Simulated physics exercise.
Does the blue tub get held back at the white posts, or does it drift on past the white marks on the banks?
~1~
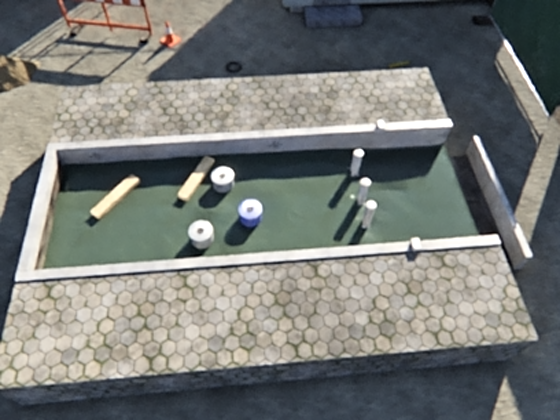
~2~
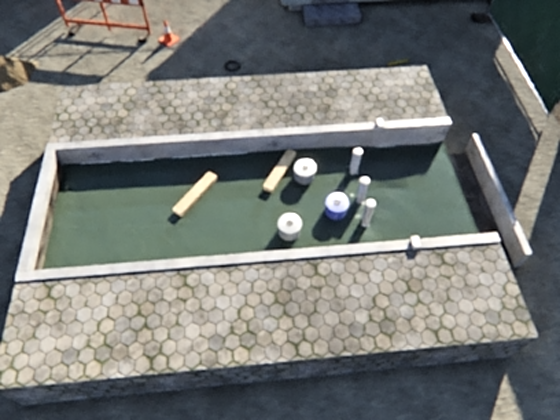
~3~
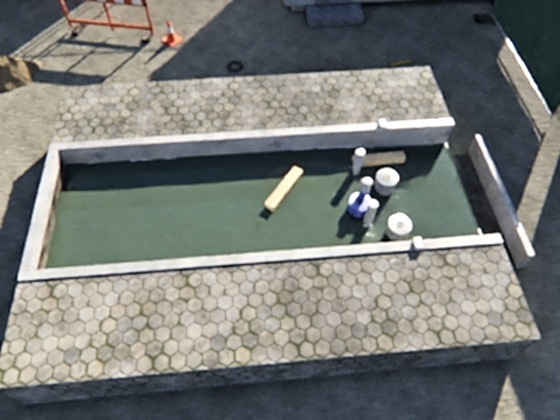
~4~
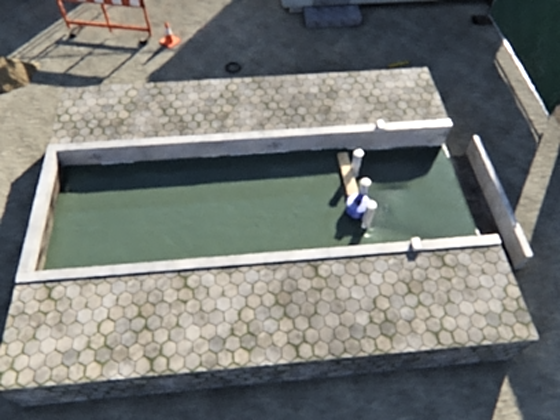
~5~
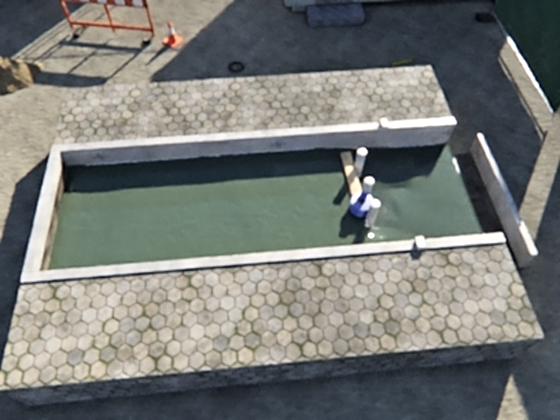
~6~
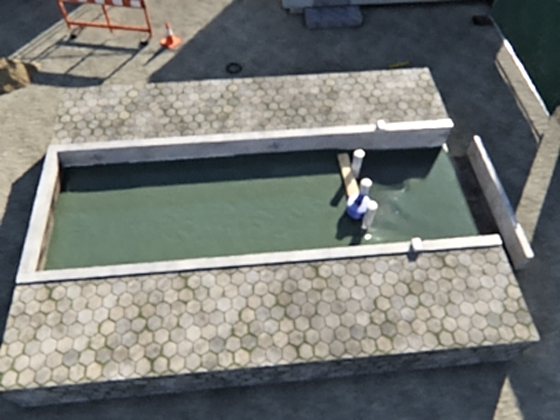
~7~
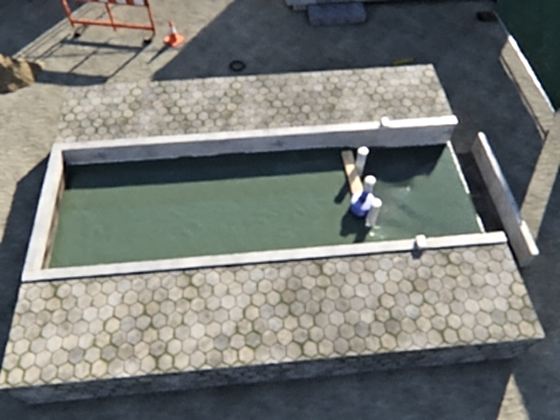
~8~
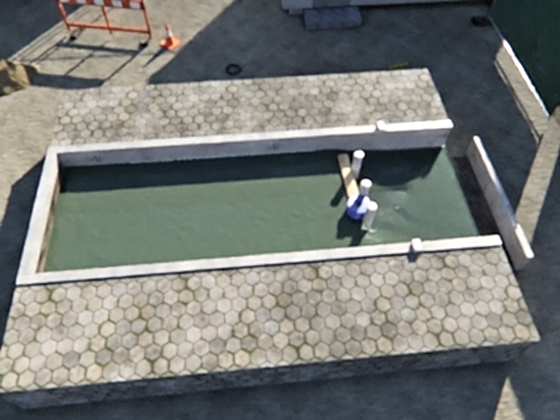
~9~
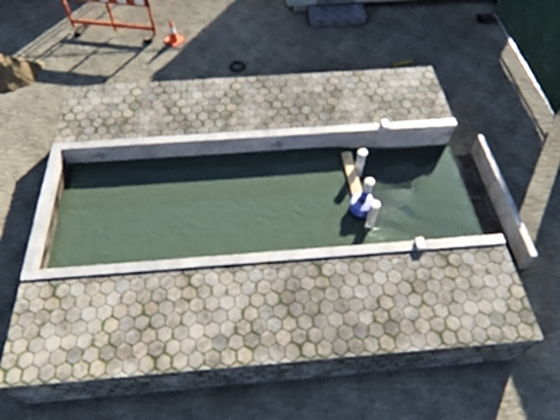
The blue tub is held back at the white posts. It stays there with a beam and does not pass the white bank marks.
